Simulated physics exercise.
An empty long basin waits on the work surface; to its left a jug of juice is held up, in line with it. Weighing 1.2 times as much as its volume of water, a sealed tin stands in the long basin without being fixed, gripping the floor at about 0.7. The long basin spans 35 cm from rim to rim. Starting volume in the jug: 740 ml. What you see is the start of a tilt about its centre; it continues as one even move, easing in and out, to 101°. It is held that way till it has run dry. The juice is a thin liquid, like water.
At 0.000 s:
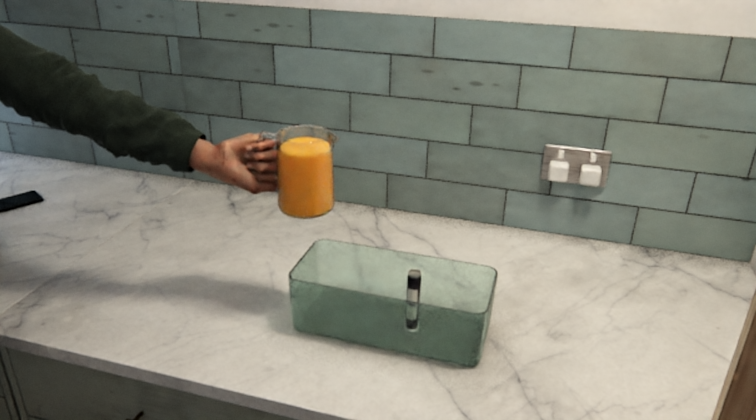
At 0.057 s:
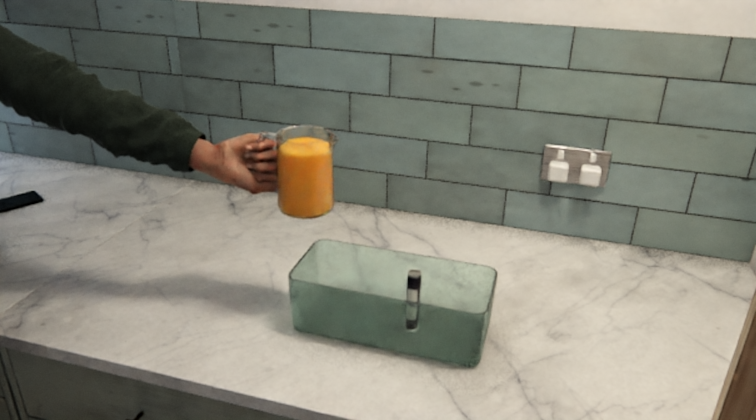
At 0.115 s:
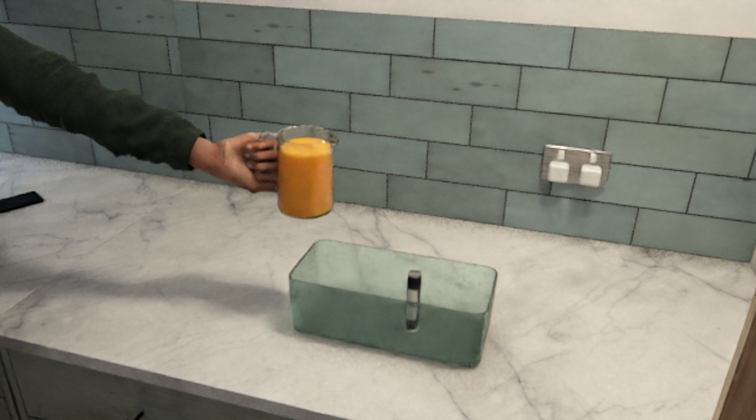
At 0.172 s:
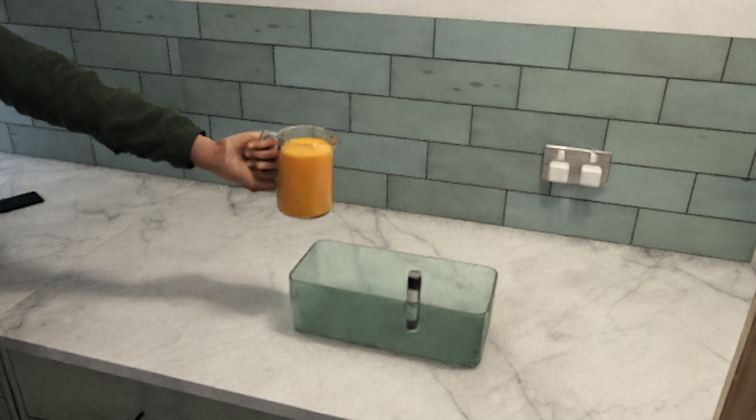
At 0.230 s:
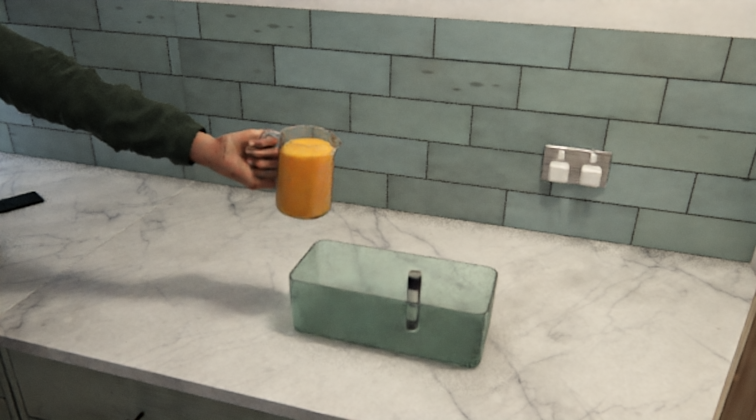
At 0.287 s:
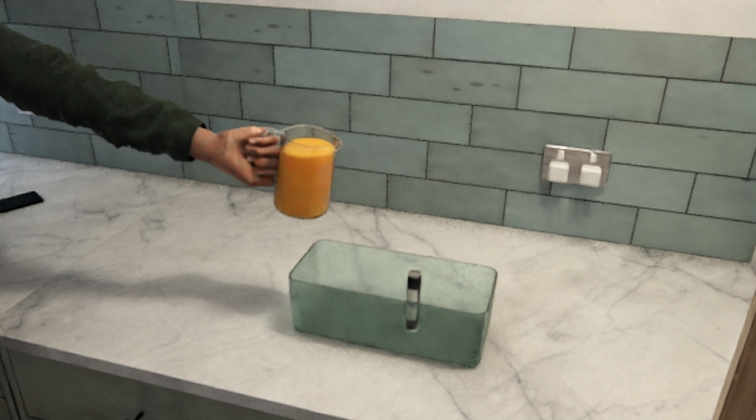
At the start, a hand holds a clear jug of orange juice upright, above and to the left of an empty, green-tinted long basin on a marble work surface. The jug stays almost still, then leans slightly to the right, while the basin does not move.
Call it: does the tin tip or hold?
It holds.
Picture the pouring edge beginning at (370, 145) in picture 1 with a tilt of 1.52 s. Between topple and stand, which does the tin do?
Then the tin comes down.
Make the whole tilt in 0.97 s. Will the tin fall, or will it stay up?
Outcome - the tin remains standing.
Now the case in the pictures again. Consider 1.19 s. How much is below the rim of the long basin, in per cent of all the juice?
Near 28 in a hundred.
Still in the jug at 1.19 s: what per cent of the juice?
Around 52 in a hundred.
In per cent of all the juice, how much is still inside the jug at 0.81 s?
Still held: Roughly 92 % of the total.
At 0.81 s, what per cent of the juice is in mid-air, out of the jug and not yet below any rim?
Close to 7 in a hundred.
Then, 0.81 s in, the tilt is 55° and 91 per cent is still to pour; the tin stands where it began.
Then, 1.19 s in, the tilt is 90° and 51 per cent is still to pour; the tin stands where it began.
Then, 1.59 s in, the tilt is 101° and 10 per cent is still to pour; the tin stands where it began.
Then, 2.02 s in, the tilt is 101° and 1 per cent is still to pour; the tin stands where it began.
Finally, the tin stands where it began.
